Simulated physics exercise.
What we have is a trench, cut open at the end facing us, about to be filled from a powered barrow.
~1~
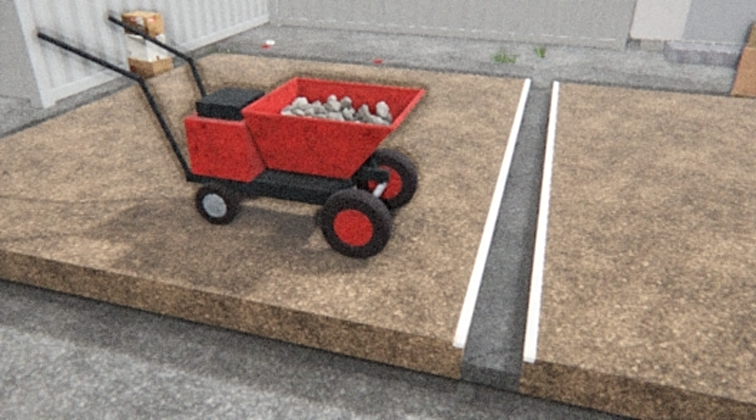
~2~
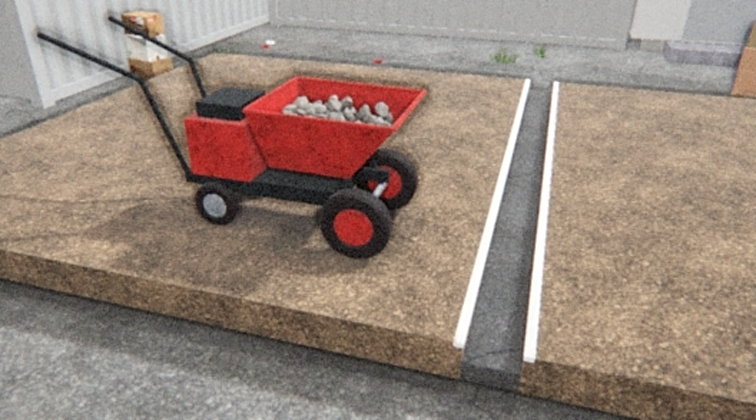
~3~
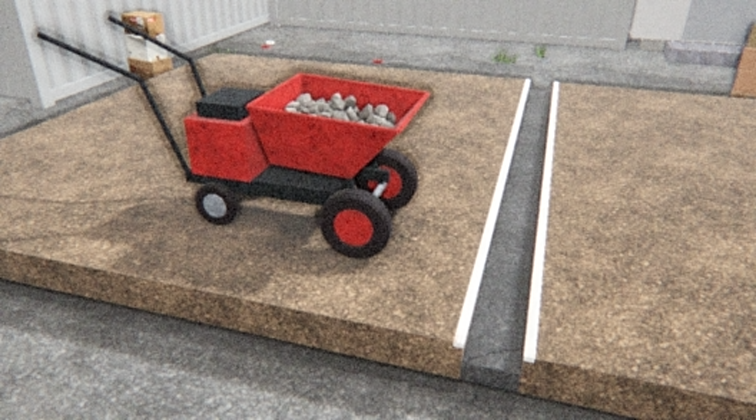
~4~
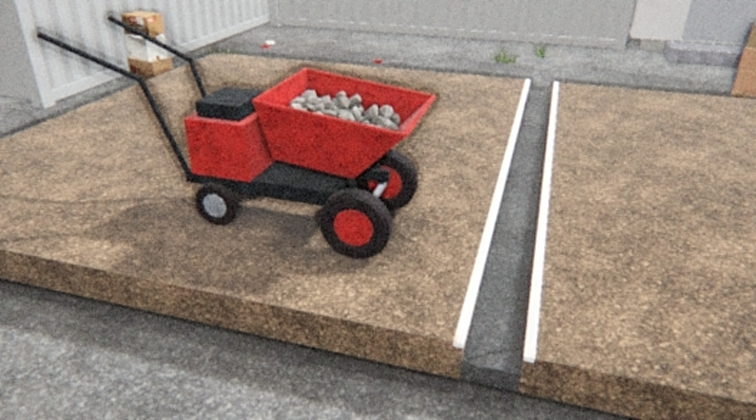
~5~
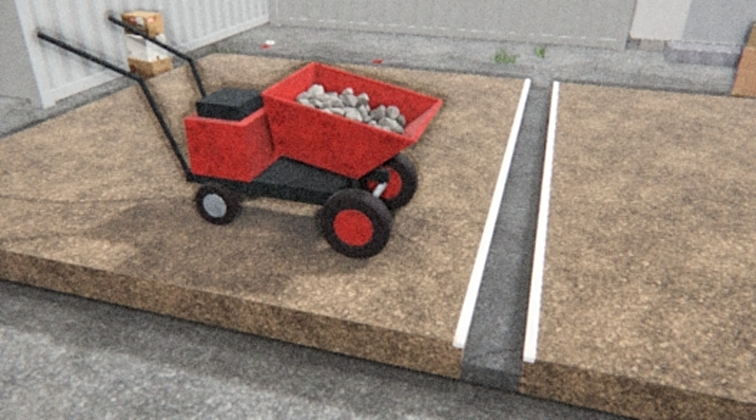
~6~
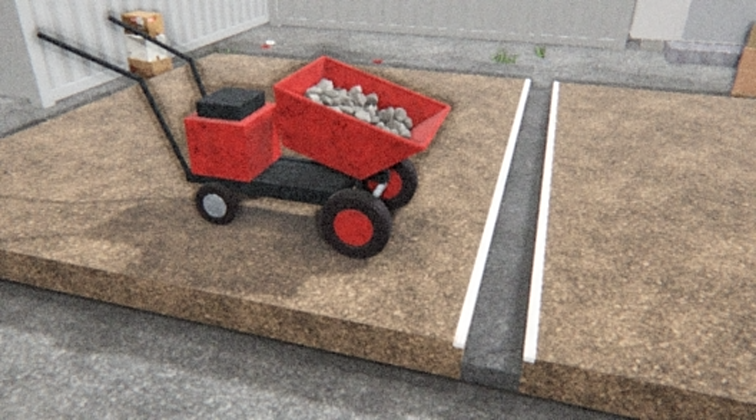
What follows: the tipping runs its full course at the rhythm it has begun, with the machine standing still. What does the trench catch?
The trench ends with the larger part of it.
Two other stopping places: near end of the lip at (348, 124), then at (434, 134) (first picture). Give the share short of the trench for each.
Near 40 % and 0 %.
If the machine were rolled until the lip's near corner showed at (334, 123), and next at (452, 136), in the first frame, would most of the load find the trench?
First below a half, then not half.
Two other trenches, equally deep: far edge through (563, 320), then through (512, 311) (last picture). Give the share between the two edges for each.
In turn 80 and 50 in a hundred.
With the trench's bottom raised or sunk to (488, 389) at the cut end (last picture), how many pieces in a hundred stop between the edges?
About 90 per cent.
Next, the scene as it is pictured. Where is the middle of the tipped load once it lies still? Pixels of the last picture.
Close to (507, 254).
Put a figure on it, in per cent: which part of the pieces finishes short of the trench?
Near 10 %.
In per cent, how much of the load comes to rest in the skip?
About 20 per cent.
Soon, skip tipped steeply; all in the skip.
A while on, skip tipped right over; most in the skip; a stray few short of the trench; a small part in or heaped over the trench; a stray few falling.
Towards the end, skip tipped right over; about a quarter in the skip; a small part short of the trench; about two thirds in or heaped over the trench; a small part beyond it.
Finally, skip tipped right over; about a quarter in the skip; a small part short of the trench; about two thirds in or heaped over the trench; a small part beyond it.
